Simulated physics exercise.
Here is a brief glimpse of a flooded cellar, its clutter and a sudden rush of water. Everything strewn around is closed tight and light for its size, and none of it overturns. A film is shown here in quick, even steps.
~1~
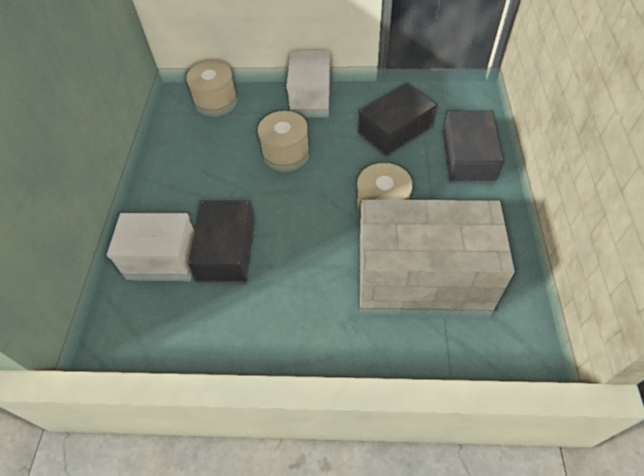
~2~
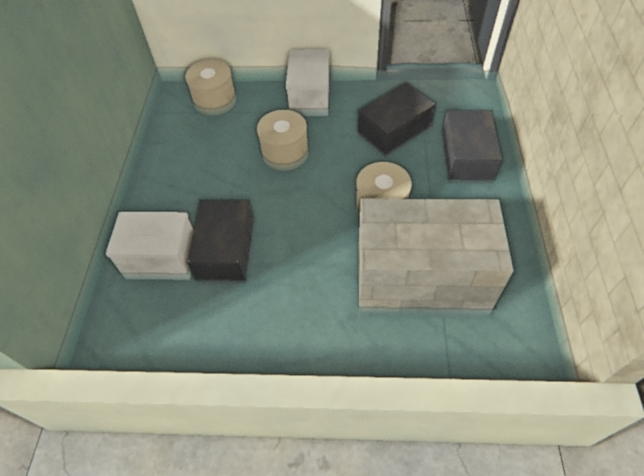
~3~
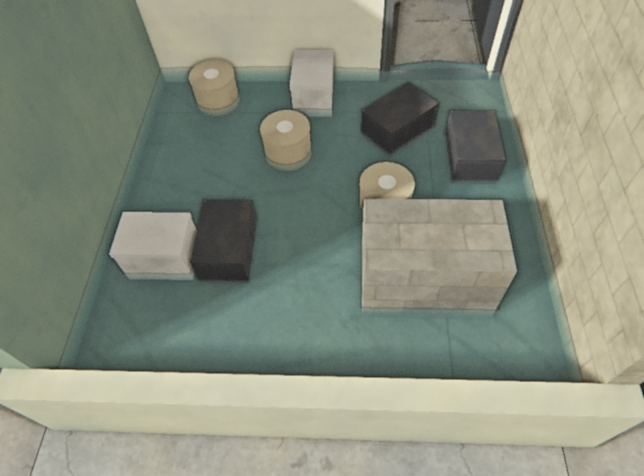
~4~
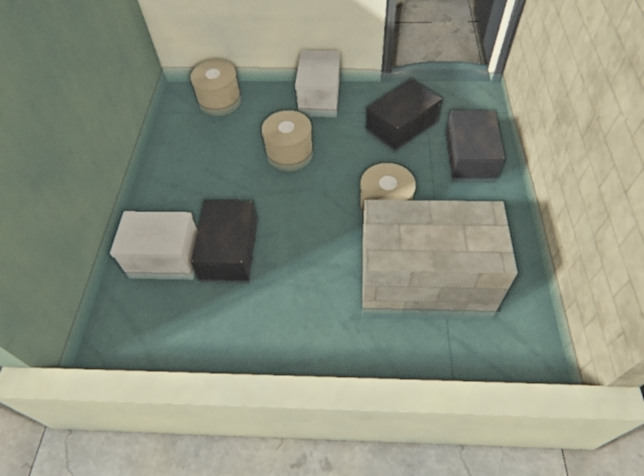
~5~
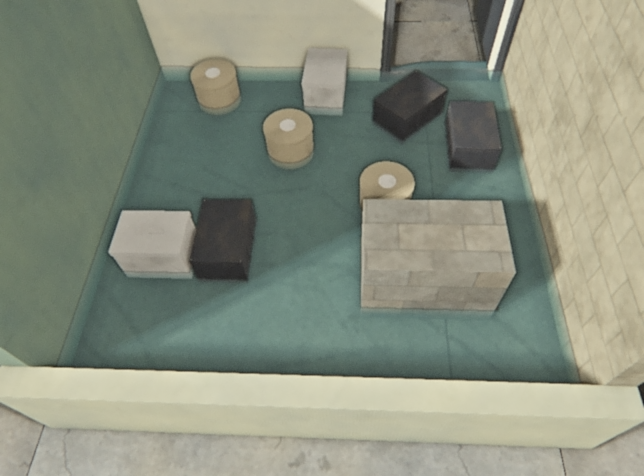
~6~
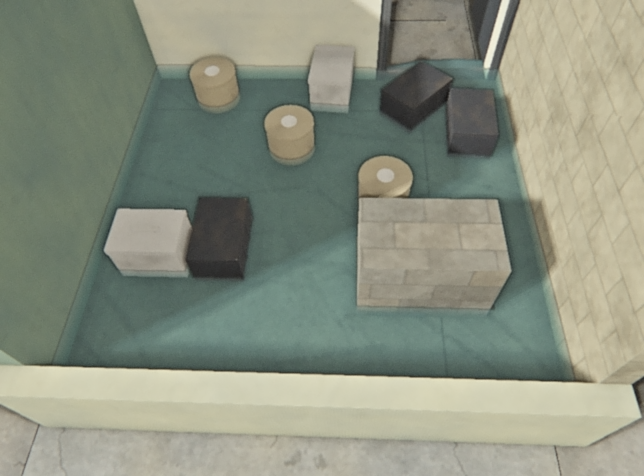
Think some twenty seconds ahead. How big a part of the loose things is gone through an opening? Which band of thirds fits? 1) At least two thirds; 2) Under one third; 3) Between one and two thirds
1, at least two thirds.
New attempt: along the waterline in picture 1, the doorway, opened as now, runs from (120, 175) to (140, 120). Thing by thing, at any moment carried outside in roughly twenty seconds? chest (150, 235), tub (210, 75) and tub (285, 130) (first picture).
Per item as listed - swept away, swept away, swept away.
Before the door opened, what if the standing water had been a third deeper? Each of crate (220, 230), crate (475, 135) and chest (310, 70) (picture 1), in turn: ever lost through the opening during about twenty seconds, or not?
The first exits, the next exits, the last exits.
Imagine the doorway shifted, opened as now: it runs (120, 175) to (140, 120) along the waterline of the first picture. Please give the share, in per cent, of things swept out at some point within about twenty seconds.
Share reached: 50 %.
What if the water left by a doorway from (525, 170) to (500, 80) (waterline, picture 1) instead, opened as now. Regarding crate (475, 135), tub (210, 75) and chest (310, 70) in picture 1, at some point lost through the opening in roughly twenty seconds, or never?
Answer, one by one: Lost, not lost, lost.
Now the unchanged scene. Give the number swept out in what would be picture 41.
That gives 6.
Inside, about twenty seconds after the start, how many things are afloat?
By my count, 0.
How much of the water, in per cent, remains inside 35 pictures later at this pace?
I make it 50 per cent.
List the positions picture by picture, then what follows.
In the first frame, a crate at (398, 108), afloat; a crate at (474, 135) floats; 0 of 8 have shifted.
In the second frame, a crate at (397, 107), afloat; a crate at (474, 134), afloat; 0 of 8 have shifted.
In the third frame, a crate at (400, 107) floats; a crate at (477, 134) floats; 0 of 8 have shifted.
In the fourth frame, a crate at (405, 103), afloat, close to its start; a crate at (477, 134), afloat, close to its start; 2 of 8 have shifted.
In the fifth frame, a crate at (411, 94) floats, close to its start; a crate at (475, 124) floats, close to its start; 3 of 8 have shifted.
In the sixth frame, a crate at (418, 84) floats, a stride from its start; a crate at (474, 111), afloat, a stride from its start; 5 of 8 have shifted.
A moment on, 1 of 8 are out; 6 afloat.
Next, 4 of 8 are out; 4 afloat.
Later, 6 of 8 are out; 1 afloat.
In the end, 7 of 8 are out; 0 afloat.
